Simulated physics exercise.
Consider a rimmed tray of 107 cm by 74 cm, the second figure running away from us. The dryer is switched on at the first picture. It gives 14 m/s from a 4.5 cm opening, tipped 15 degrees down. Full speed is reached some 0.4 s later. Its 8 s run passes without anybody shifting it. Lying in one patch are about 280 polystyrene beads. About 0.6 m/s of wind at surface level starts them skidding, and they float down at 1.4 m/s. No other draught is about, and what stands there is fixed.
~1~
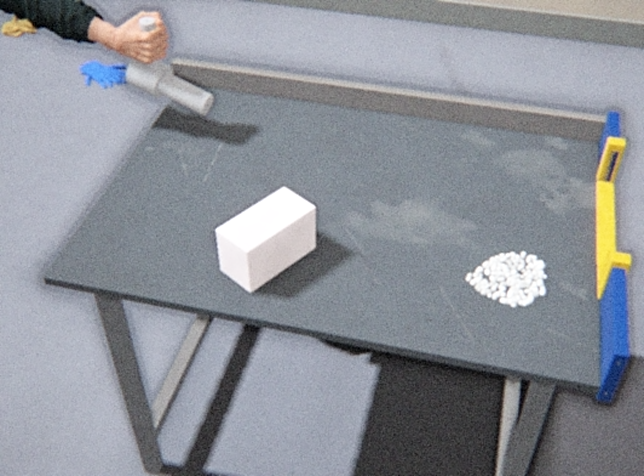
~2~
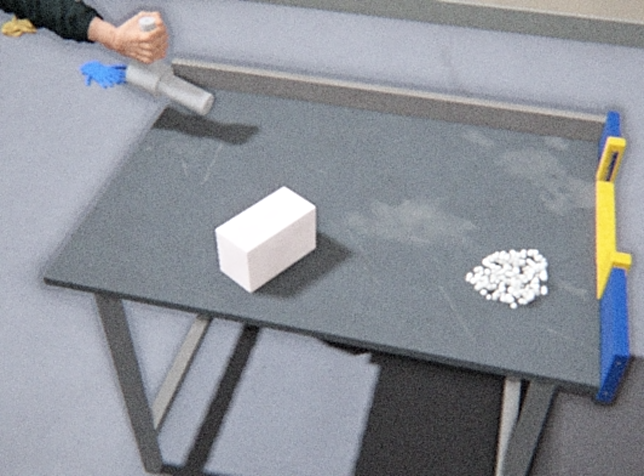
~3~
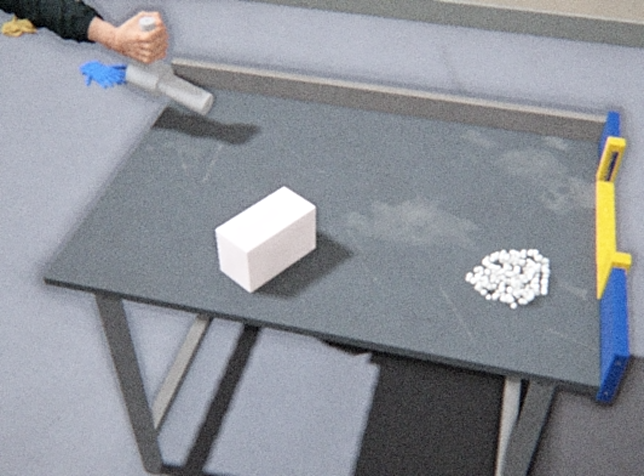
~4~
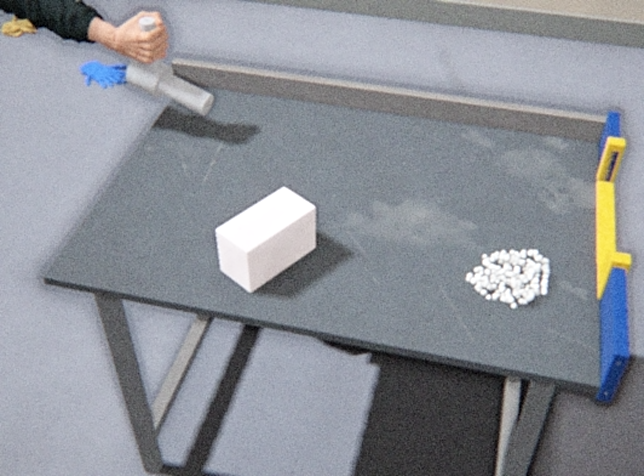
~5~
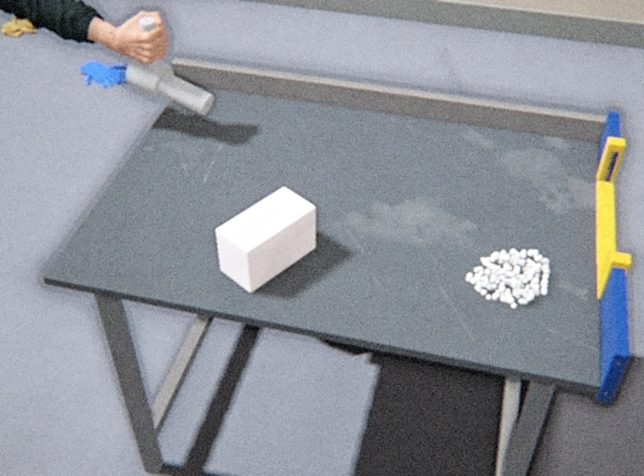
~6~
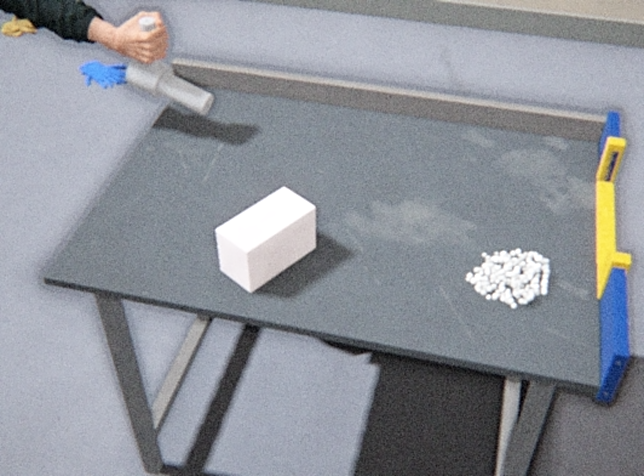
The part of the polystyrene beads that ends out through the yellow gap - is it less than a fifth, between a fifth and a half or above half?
It is less than a fifth.
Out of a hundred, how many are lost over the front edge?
About 100 % front.
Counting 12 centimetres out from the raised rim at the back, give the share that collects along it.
About 0 %.
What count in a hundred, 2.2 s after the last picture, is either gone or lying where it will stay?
The share is near 100 per cent.
Then, 1.2 s after the last picture, 0 % are on the move or not yet settled, 0 % are out through the yellow gap.
Then, 2.2 s after the last picture, 0 % are on the move or not yet settled, 0 % are out through the yellow gap.
Then, 4.0 s after the last picture, 0 % are on the move or not yet settled, 0 % are out through the yellow gap.
Then, 7.6 s after the last picture, at the end, 0 % are out through the yellow gap.
